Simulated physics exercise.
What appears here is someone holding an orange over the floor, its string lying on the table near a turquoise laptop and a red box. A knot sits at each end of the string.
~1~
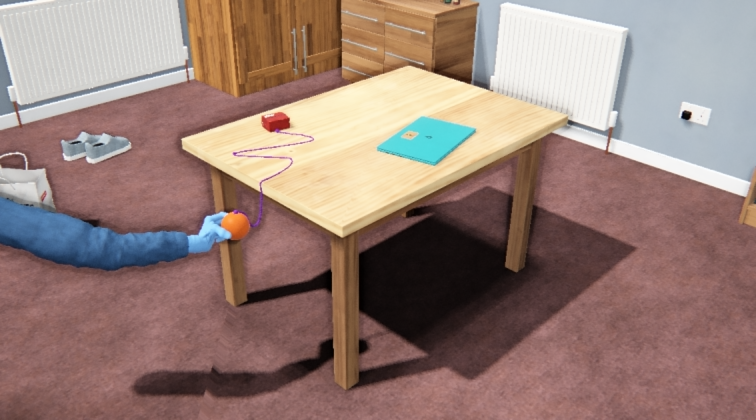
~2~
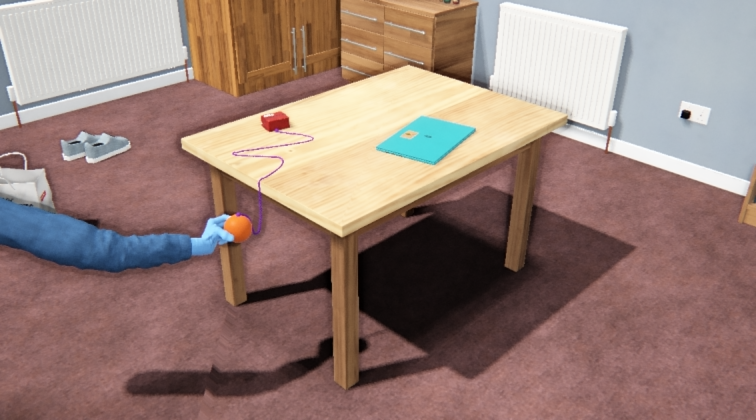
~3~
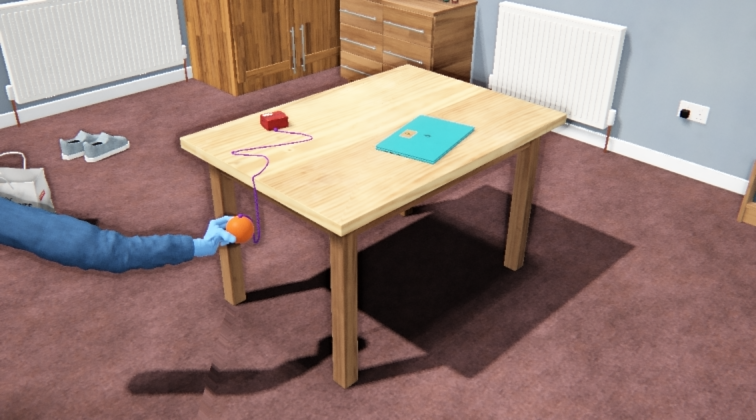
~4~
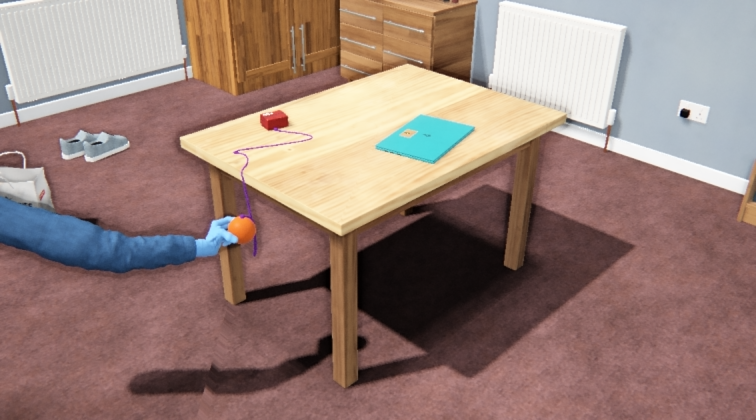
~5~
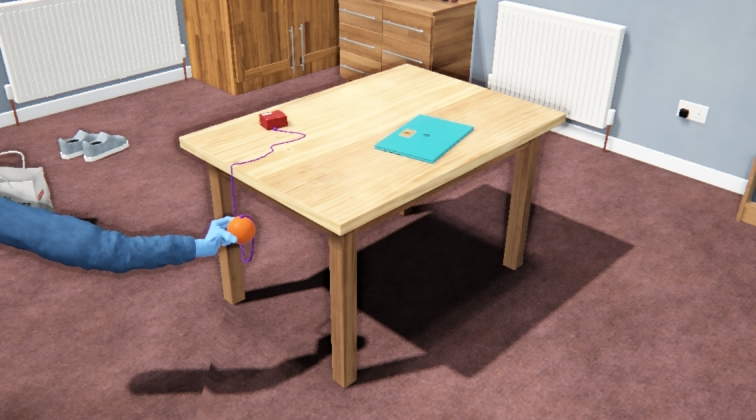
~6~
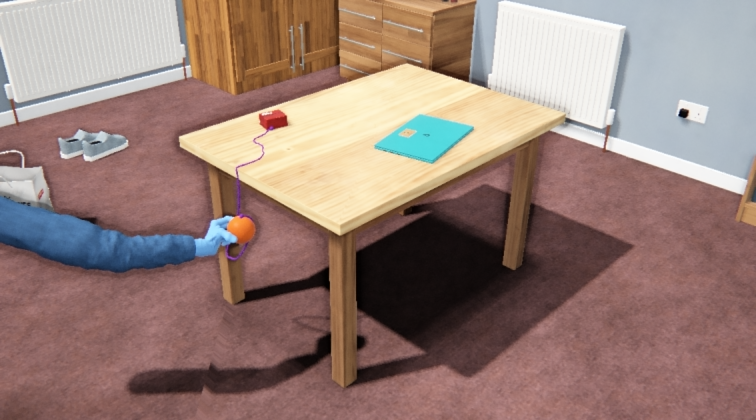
In this clip, a gloved hand holds an orange almost still beside a wooden table with a turquoise laptop and a red box on top, while the purple string slides across the tabletop toward the near-left edge, its loops straightening.
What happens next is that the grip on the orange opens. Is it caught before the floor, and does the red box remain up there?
What you'd see is the orange that goes all the way down, while the red box remains in place.
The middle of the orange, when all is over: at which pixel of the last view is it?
Resting place: Roughly (253, 354).
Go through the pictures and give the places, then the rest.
In the first picture, orange (235, 226); turquoise laptop (428, 137); red box (275, 116).
In the second picture, orange (238, 228).
In the third picture, orange (240, 230).
In the fourth picture, orange (242, 230); string through (284, 144) (247, 162).
In the fifth picture, orange (241, 230); string through (272, 146) (233, 188).
In the sixth picture, orange (241, 230); turquoise laptop (426, 135); red box (273, 114); string tied to the box, with much slack.
Then, 0.28 s past the final frame, orange in the air near (247, 294); laptop still; box still.
Then, 0.78 s past the final frame, orange on the floor near (253, 354); laptop still; box still.
When it is over, orange on the floor near (253, 354); laptop still; box still. The orange reaches the floor and the red box remains where it stands.
